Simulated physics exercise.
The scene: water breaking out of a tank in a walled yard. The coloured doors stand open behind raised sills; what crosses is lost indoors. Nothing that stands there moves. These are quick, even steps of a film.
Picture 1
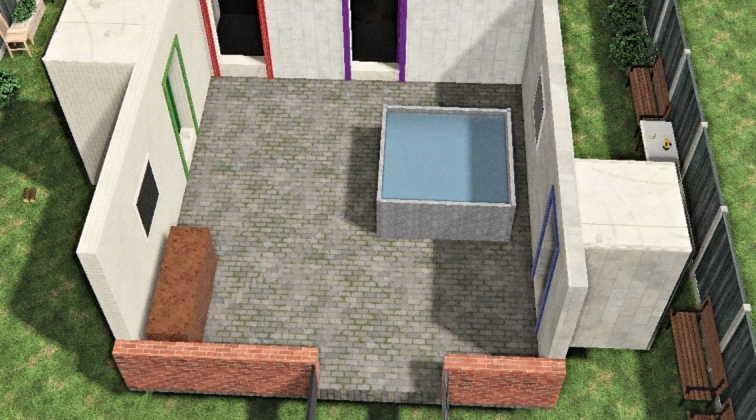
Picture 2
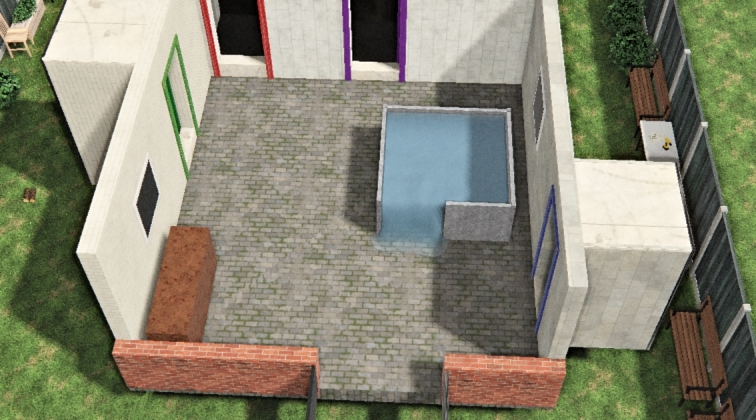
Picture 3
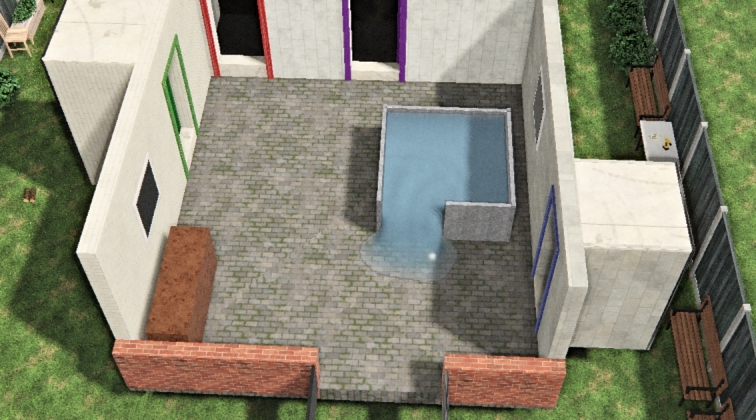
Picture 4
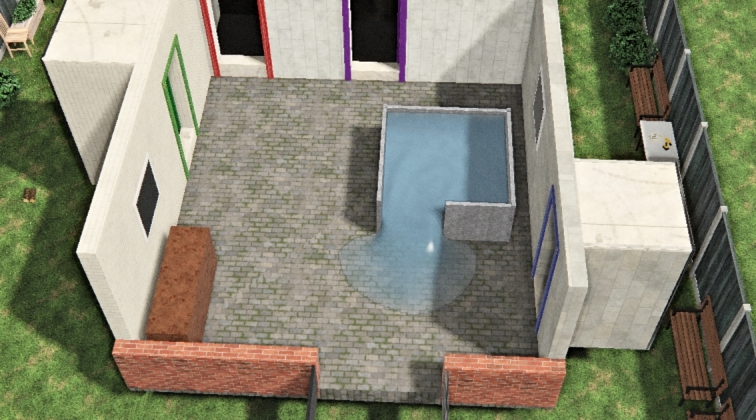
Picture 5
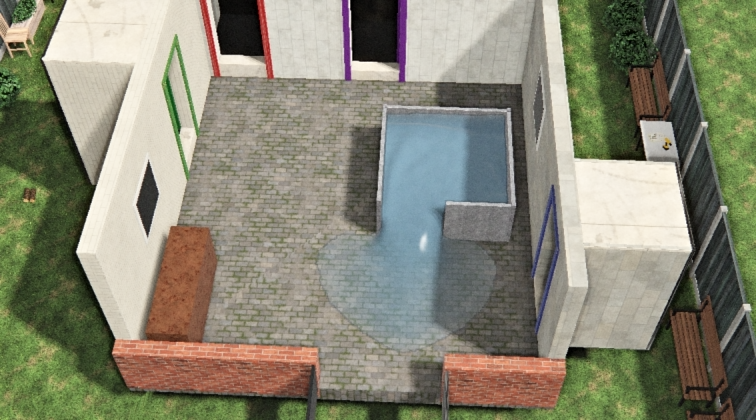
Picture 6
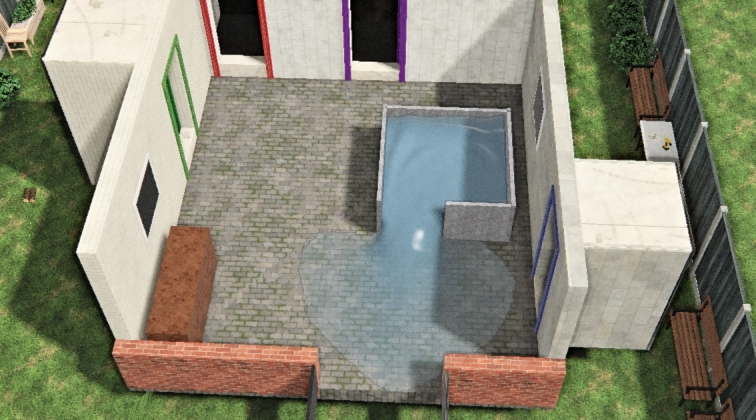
A raised tank of blue water stands right of centre in a paved, white-walled yard with grass outside, seen from high above by a still camera. Red and purple doorways open at the back, a green-framed one on the left, near a rust-brown block and low brick front walls. Part of the tank's front wall disappears, and water pours through the gap, fanning across the paving towards the brick walls.
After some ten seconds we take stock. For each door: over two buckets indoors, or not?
One by one: The red door admits no more than that; the purple door admits no more than that; the green door admits no more than that; the blue door admits no more than that.
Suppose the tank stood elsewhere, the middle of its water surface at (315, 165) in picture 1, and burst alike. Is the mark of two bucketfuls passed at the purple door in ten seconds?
My reading: Purple door is under.
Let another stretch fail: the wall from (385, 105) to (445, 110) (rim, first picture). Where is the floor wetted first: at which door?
It is the purple one.
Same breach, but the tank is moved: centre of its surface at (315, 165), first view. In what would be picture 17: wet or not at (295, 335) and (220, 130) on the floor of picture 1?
In that order: Wet, no water.
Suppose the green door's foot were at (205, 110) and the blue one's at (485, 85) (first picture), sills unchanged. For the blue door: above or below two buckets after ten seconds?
One by one: Blue lets less in.
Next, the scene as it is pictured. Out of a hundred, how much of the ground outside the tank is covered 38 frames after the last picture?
Near 90 in a hundred.
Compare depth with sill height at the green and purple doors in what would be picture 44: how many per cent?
Roughly 10 per cent, then 0 per cent.
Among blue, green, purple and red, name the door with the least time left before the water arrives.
That is the blue door.
A moment on, water covers 30 % of the floor; the red door not reached, the purple door not reached, the green door not reached, the blue door wet at the sill, nothing in.
Next, water covers 35 % of the floor; the red door not reached, the purple door not reached, the green door not reached, the blue door wet at the sill, nothing in.
Then, water covers 50 % of the floor; the red door not reached, the purple door not reached, the green door not reached, the blue door wet at the sill, nothing in.
Later, water covers 90 % of the floor; the red door wet at the sill, nothing in, the purple door not reached, the green door wet at the sill, nothing in, the blue door wet at the sill, nothing in.
In the end, water covers 95 % of the floor; the red door wet at the sill, nothing in, the purple door wet at the sill, nothing in, the green door wet at the sill, nothing in, the blue door wet at the sill, nothing in.
